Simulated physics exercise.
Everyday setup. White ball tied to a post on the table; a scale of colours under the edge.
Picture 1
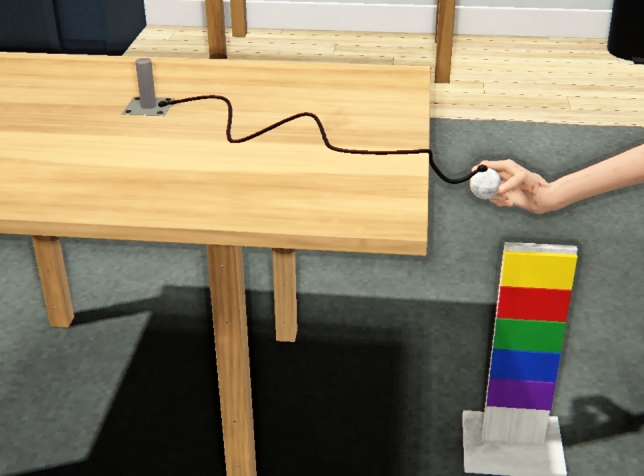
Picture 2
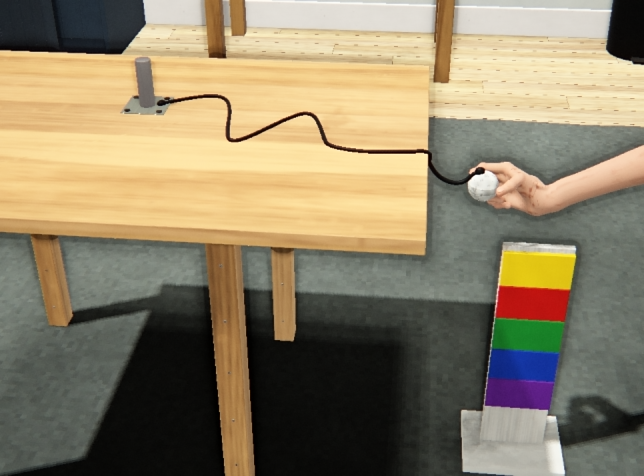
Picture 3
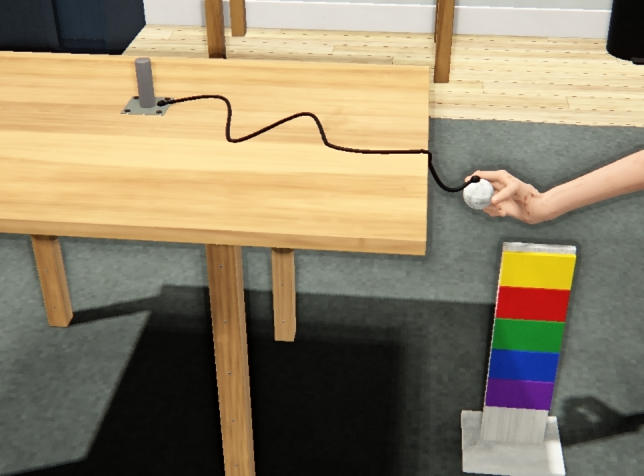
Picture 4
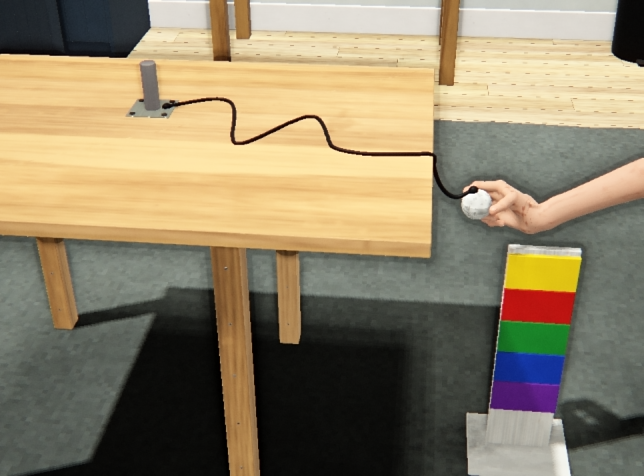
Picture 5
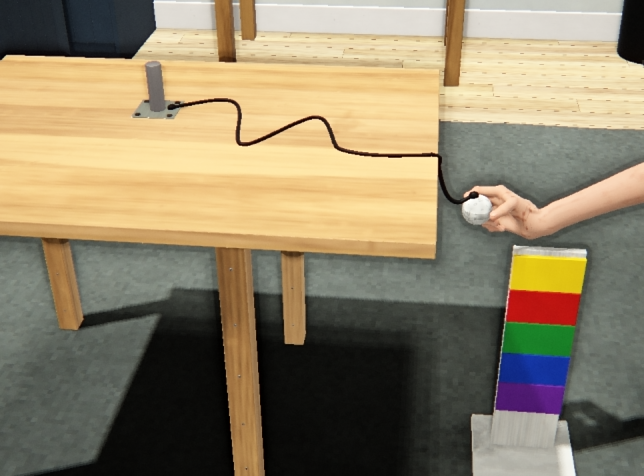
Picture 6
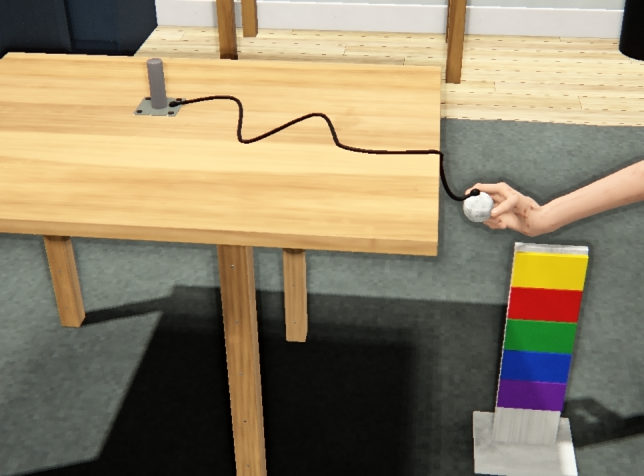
In a room with a grey floor and pale wooden boards behind, a light wooden table is seen from slightly above. A black cord winds from a grey post across the tabletop and over its right edge to a white ball held in a hand, above an upright yellow, red, green, blue and purple scale. The hand lowers the ball slightly, while the camera shifts a little left.
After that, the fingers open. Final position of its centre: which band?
Band: Blue.
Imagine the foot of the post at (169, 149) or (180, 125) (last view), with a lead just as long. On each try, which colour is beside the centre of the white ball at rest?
First try: Purple; second try: Purple.
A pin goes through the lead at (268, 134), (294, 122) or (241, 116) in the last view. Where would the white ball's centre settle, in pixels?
Pixel places, try by try: (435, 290), (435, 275), (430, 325).
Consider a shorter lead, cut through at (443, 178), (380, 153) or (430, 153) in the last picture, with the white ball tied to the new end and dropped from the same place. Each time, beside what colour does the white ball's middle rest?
First cut: Green; second: Yellow; third: Red.
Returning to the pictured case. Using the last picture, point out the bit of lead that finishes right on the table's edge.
Answer: The point at (327, 120).
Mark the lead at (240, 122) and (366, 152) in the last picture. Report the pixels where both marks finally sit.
Around (289, 122), then around (432, 226).
Soon after, ball near (455, 361); level with blue.
Then, ball near (408, 340); level with blue.
Further on, ball near (438, 353); level with blue.
At rest, ball near (424, 351); level with blue. At blue.
